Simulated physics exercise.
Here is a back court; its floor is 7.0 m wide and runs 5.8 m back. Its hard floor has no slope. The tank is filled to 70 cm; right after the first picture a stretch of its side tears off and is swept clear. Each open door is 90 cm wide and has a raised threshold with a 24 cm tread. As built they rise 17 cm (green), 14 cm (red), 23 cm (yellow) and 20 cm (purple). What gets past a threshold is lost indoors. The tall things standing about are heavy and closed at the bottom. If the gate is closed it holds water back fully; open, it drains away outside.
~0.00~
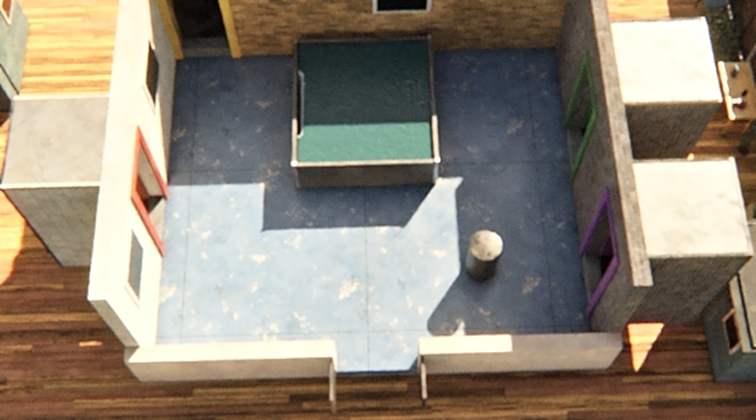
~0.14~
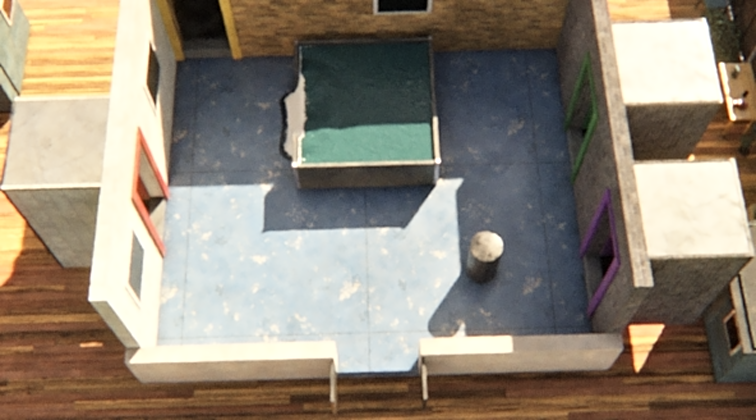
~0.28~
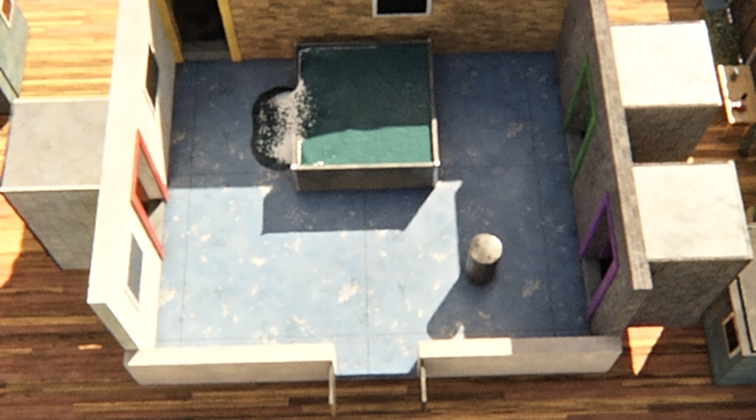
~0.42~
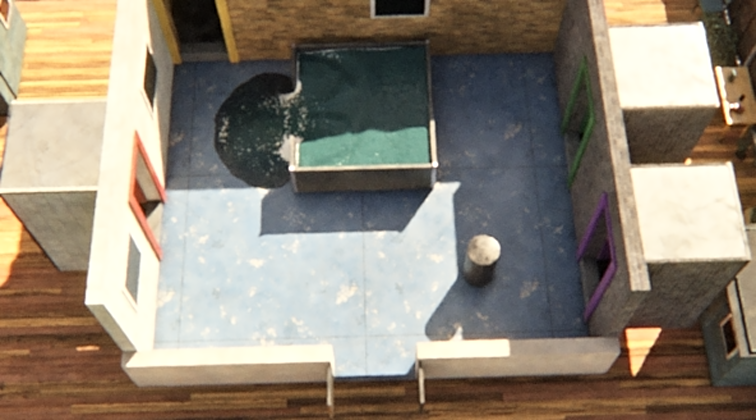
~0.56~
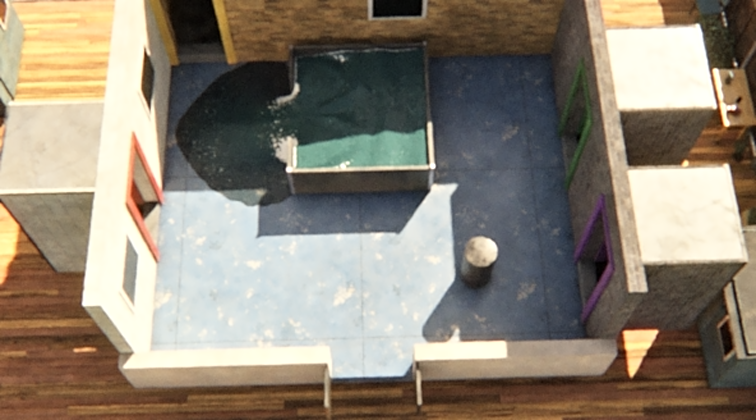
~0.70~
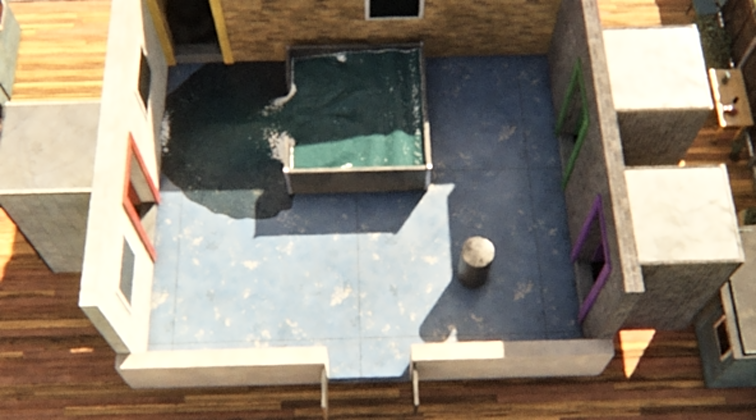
A tank of green water losing part of its left side, water pouring out and spreading dark across the blue courtyard floor.
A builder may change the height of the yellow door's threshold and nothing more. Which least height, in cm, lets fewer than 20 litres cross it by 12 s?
About 33 cm.
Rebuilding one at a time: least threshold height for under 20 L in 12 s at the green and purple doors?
Roughly 8.0 cm at green and 11.0 cm at purple.
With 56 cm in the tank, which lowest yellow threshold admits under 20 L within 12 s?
Some 26 cm.
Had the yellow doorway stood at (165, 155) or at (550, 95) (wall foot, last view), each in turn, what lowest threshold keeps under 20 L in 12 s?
Roughly 35 and 7.5 cm.
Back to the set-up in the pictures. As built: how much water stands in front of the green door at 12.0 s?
About 8.0 cm.
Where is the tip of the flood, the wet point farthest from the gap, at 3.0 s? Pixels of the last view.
Near (146, 368).
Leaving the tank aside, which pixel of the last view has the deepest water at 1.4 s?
Near (169, 64).
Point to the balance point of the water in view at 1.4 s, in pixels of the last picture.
At about (313, 129).
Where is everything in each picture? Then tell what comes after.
Still water, 70 cm deep, in the tank at (364, 102); the yellow door at (199, 24) is dry, in the first frame.
The gap is at (300, 119), the front 0.3 m out at (283, 148); the back of the tank holds 70 cm, in the second frame.
The front is at (255, 144), 0.8 m from the gap at (299, 122); 1.0 m2 of floor is wet, 70 cm left at the back, in the third frame.
The front is at (219, 144), 1.4 m from the gap at (297, 123); 2.3 m2 of floor is wet, 70 cm left at the back, in the fourth frame.
The gap is at (294, 124), the front 2.0 m out at (180, 134); the back of the tank holds 69 cm, in the fifth frame.
The gap is at (291, 124), the front 2.3 m out at (161, 162); the back of the tank holds 63 cm; 0.2 m in a straight line remain to the yellow door at (191, 30), in the sixth frame.
After 1.4 s water covers 20 % of the floor, deepest (55 cm) near (169, 64); 27 cm at the yellow door, 0 litres in over its 23 cm threshold.
After 3.0 s water covers 35 % of the floor, deepest (36 cm) near (168, 72); 32 cm at the yellow door, 78 litres in over its 23 cm threshold.
After 12.0 s water covers 95 % of the floor, deepest (18 cm) near (445, 99); 11 cm at the yellow door, 106 litres in over its 23 cm threshold.
At the yellow door as built, the water arrived by 0.8 s and peaked near 37 cm at 1.8 s.
Run again over the same 12 s with other heights there, 51 litres in over 28 cm, 8 litres over 37.5 cm. The limit of 20 litres is kept from about 33 cm up.
